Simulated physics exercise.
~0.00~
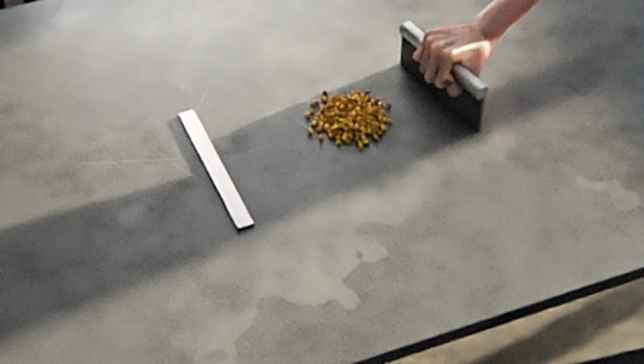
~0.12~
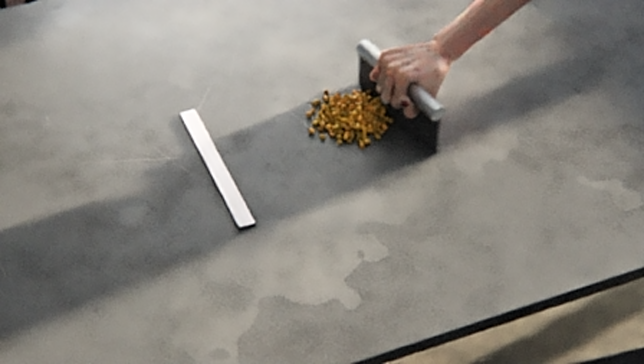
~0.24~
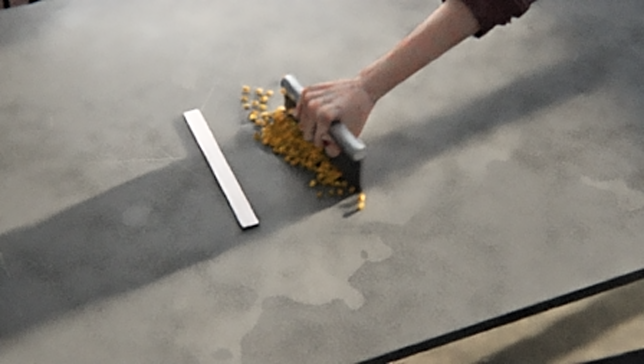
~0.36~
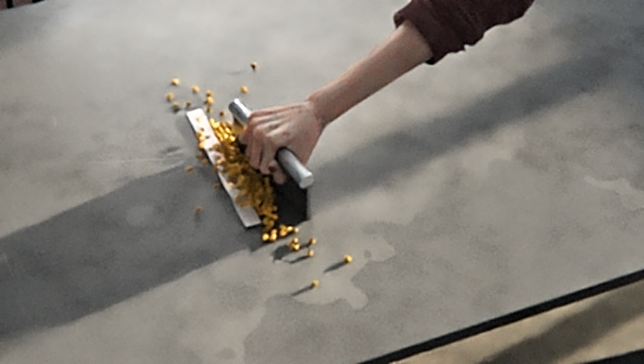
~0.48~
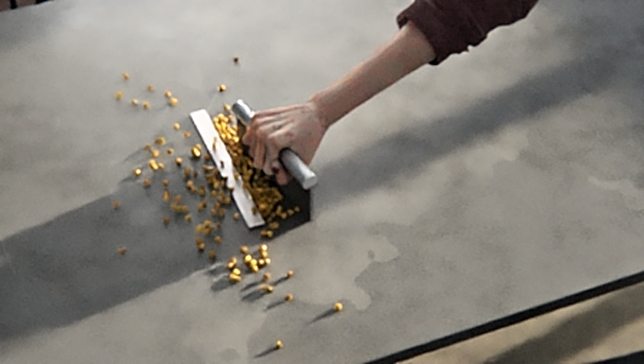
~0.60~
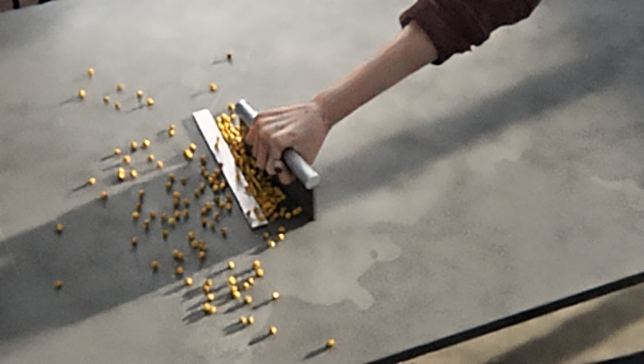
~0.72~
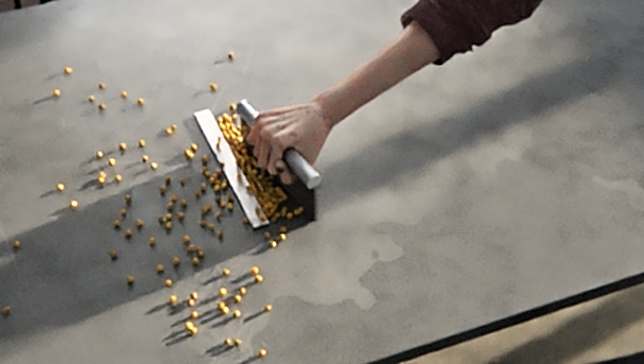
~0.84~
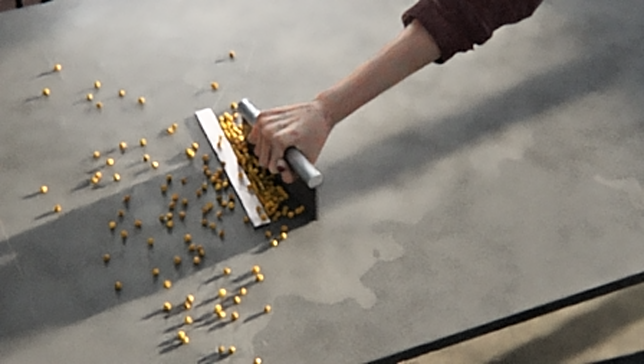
In this clip, a hand pushes a dark scraper with a grey handle leftwards across a grey surface, sweeping a pile of yellow kernels into a pale strip. Many kernels scatter over and around it, ending spread to the left, while others stay packed between the strip and the stopped scraper.
